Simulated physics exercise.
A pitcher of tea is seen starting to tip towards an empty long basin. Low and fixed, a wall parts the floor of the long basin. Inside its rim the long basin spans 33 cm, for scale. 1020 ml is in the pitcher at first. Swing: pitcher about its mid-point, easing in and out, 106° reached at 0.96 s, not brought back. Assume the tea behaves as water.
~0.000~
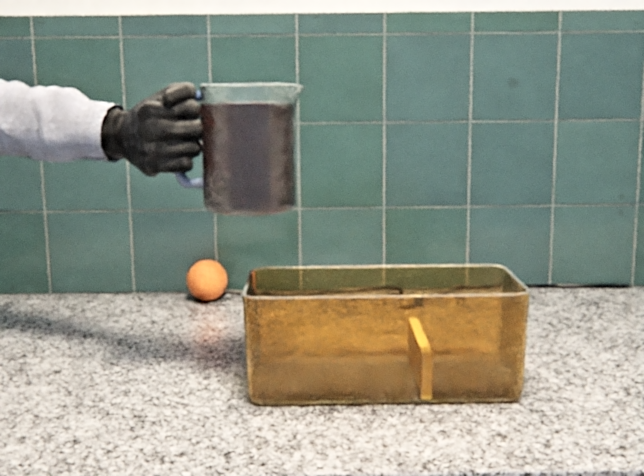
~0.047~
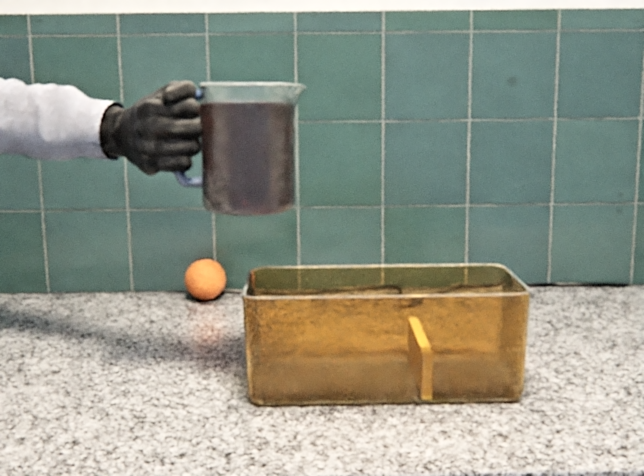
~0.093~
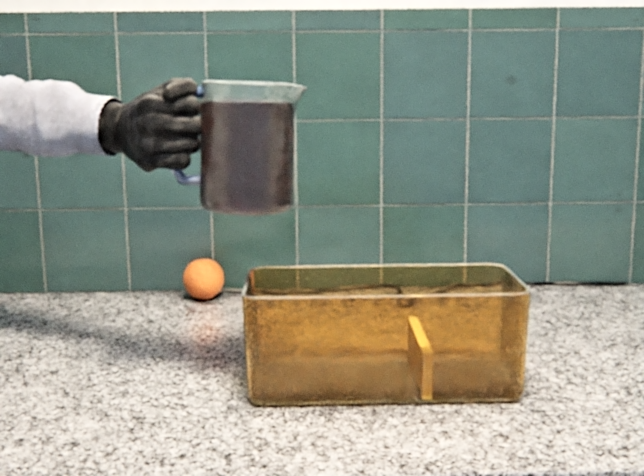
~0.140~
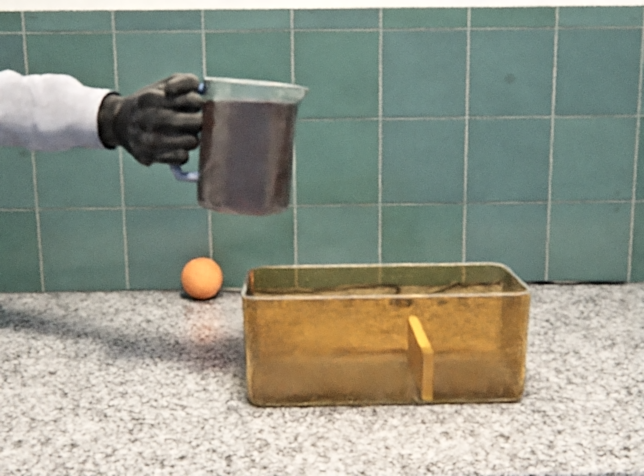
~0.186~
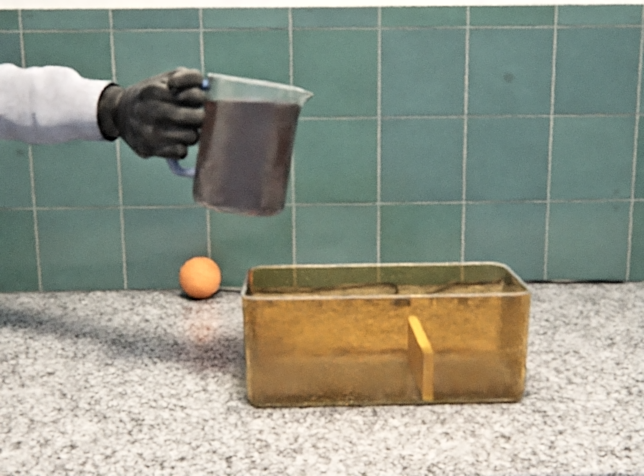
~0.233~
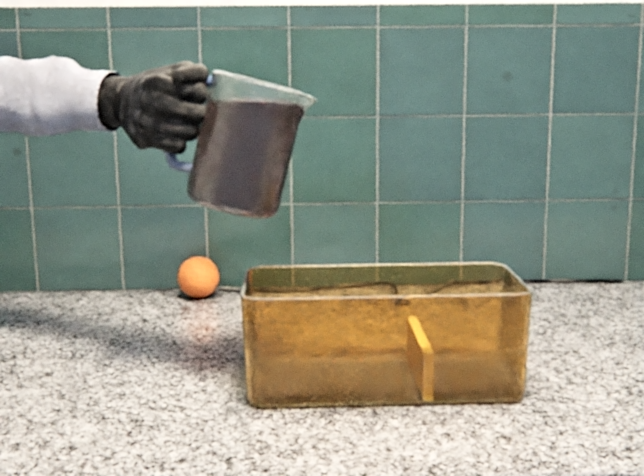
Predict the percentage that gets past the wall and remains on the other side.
The other side holds about 2 % in the end.
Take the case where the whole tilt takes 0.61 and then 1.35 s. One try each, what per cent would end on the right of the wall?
The first try gives around 0 percent, the second around 0 percent.
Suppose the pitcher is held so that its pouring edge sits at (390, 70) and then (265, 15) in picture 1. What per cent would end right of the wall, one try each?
Result: 65 per cent, then 5 per cent.
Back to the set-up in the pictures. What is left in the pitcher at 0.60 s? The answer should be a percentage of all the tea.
82 %.
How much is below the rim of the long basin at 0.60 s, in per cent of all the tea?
Roughly 2 percent.
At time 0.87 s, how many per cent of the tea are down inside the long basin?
Roughly 42 %.
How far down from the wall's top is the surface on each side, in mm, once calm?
Left about 26 mm, while the right is about 58 mm.
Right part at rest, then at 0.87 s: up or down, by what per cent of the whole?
Looks like it went upward, around 1 per cent.
After 0.60 s the tilt is 73° and 82 per cent is still to pour, 2 is left of the wall and 0 right of it.
After 0.87 s the tilt is 104° and 34 per cent is still to pour, 42 is left of the wall and 0 right of it.
After 1.15 s the tilt is 106° and 5 per cent is still to pour, 79 is left of the wall and 1 right of it.
After 1.46 s the tilt is 106° and 0 per cent is still to pour, 90 is left of the wall and 1 right of it.
In the end 90 per cent lies left of the wall, 2 right of it and 8 outside.
